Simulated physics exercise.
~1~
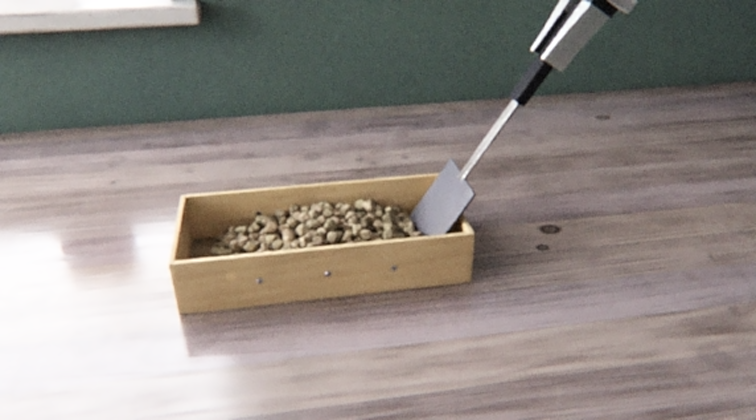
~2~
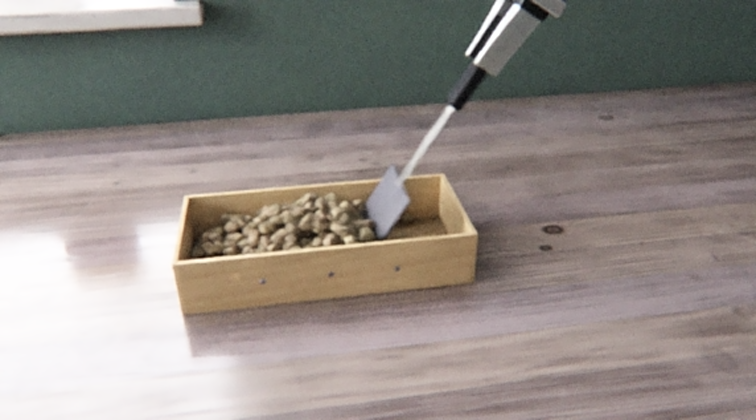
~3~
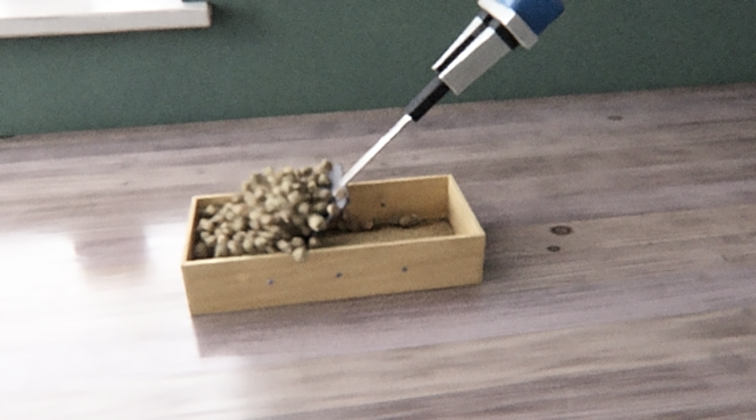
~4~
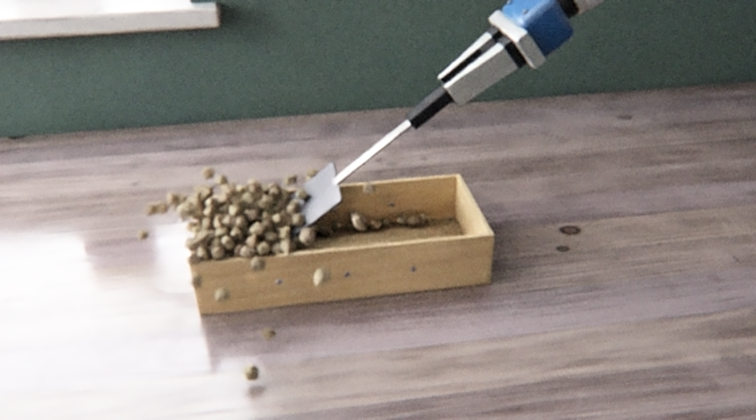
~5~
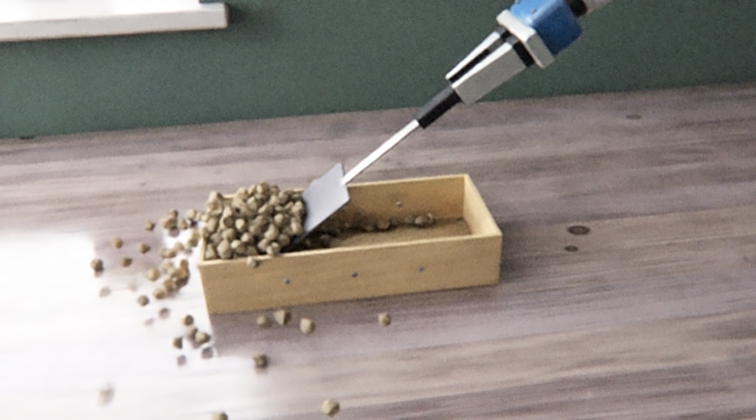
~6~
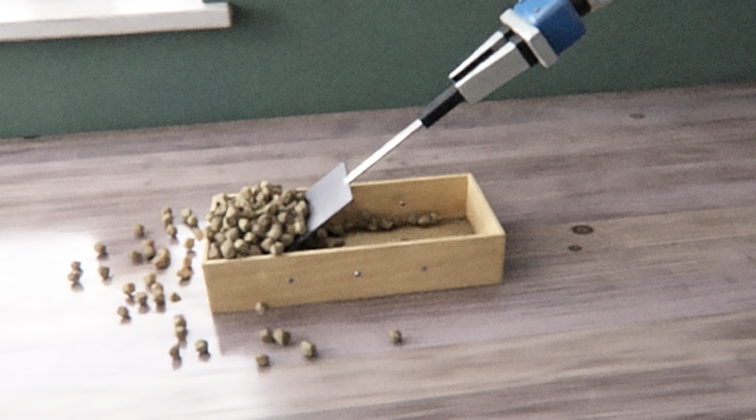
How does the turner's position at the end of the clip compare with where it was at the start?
At the start the turner's blade is at the right end of the tray, and by the end it has moved left and rests against the pebbles heaped in the left part of the tray.
